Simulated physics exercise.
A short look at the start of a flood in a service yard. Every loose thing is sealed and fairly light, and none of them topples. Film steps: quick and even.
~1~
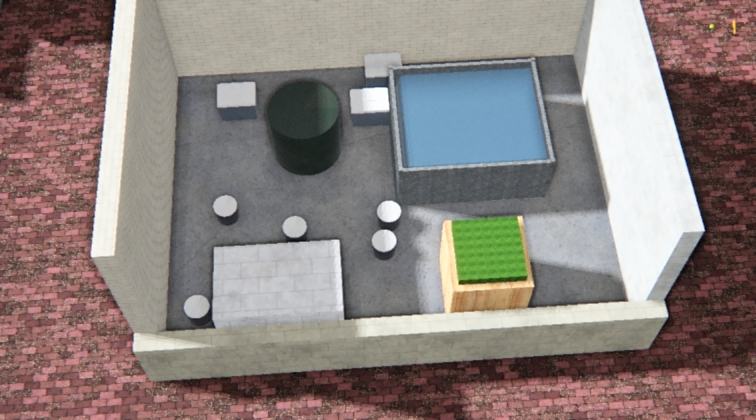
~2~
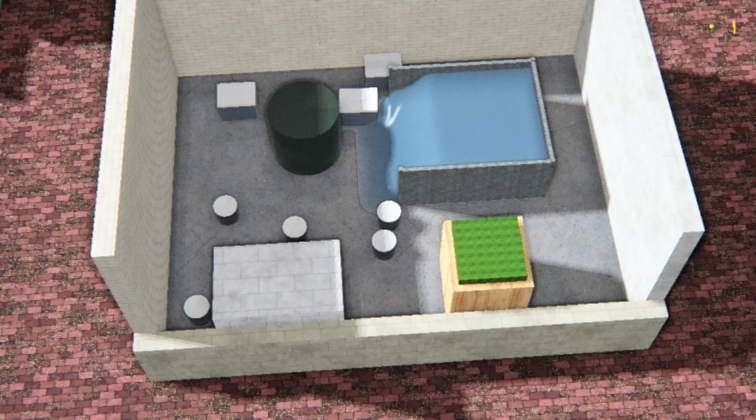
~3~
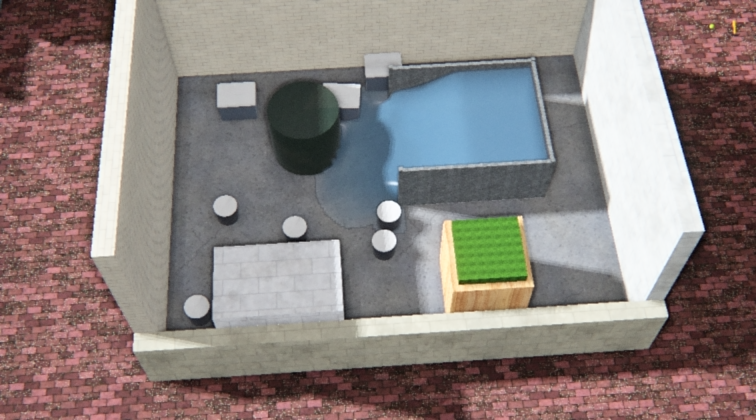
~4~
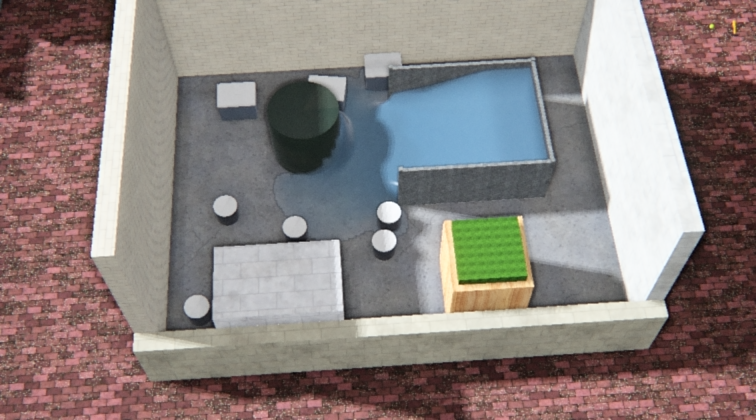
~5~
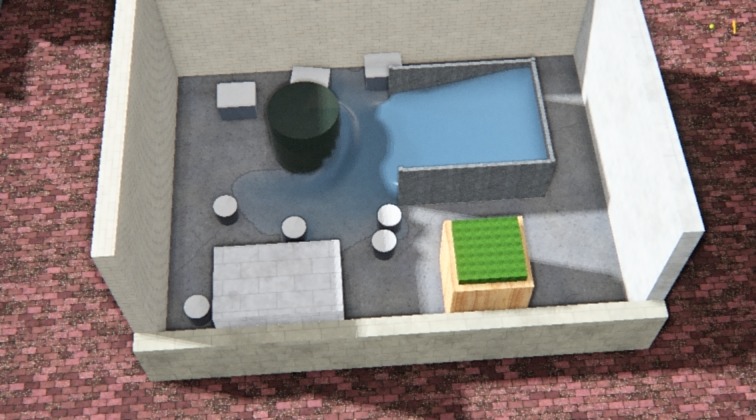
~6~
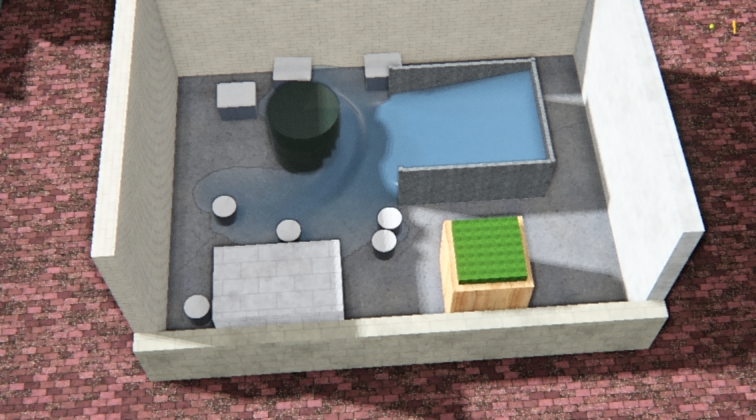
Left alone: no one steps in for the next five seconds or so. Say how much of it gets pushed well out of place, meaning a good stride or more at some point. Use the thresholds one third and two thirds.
I'd put it at two thirds or higher.
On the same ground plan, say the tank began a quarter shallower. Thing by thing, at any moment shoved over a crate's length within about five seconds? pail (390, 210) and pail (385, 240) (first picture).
Each in sequence - never got there, never got there.
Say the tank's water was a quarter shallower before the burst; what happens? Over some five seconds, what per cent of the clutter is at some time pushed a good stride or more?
Close to 60 in a hundred, give or take.
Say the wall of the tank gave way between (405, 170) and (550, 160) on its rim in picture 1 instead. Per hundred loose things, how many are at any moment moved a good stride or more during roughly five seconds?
Roughly 50 in a hundred.
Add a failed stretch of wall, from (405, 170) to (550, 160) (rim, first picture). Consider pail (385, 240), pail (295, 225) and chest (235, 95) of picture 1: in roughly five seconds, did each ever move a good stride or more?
Object by object: Displaced that much, displaced that much, less than that.
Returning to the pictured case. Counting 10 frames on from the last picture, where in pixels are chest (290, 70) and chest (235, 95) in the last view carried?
Roughly at (193, 114) and (215, 142).
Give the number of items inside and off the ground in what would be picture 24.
It adds up to 5.
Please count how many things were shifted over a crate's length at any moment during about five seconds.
By my reckoning the answer is 6.
A moment on, 3 of 8 are well off their spots; 2 afloat.
Next, 3 of 8 are well off their spots; 4 afloat.
Later, 4 of 8 are well off their spots; 5 afloat.
In the end, 6 of 8 are well off their spots, and 6 have been at some point; 7 afloat.
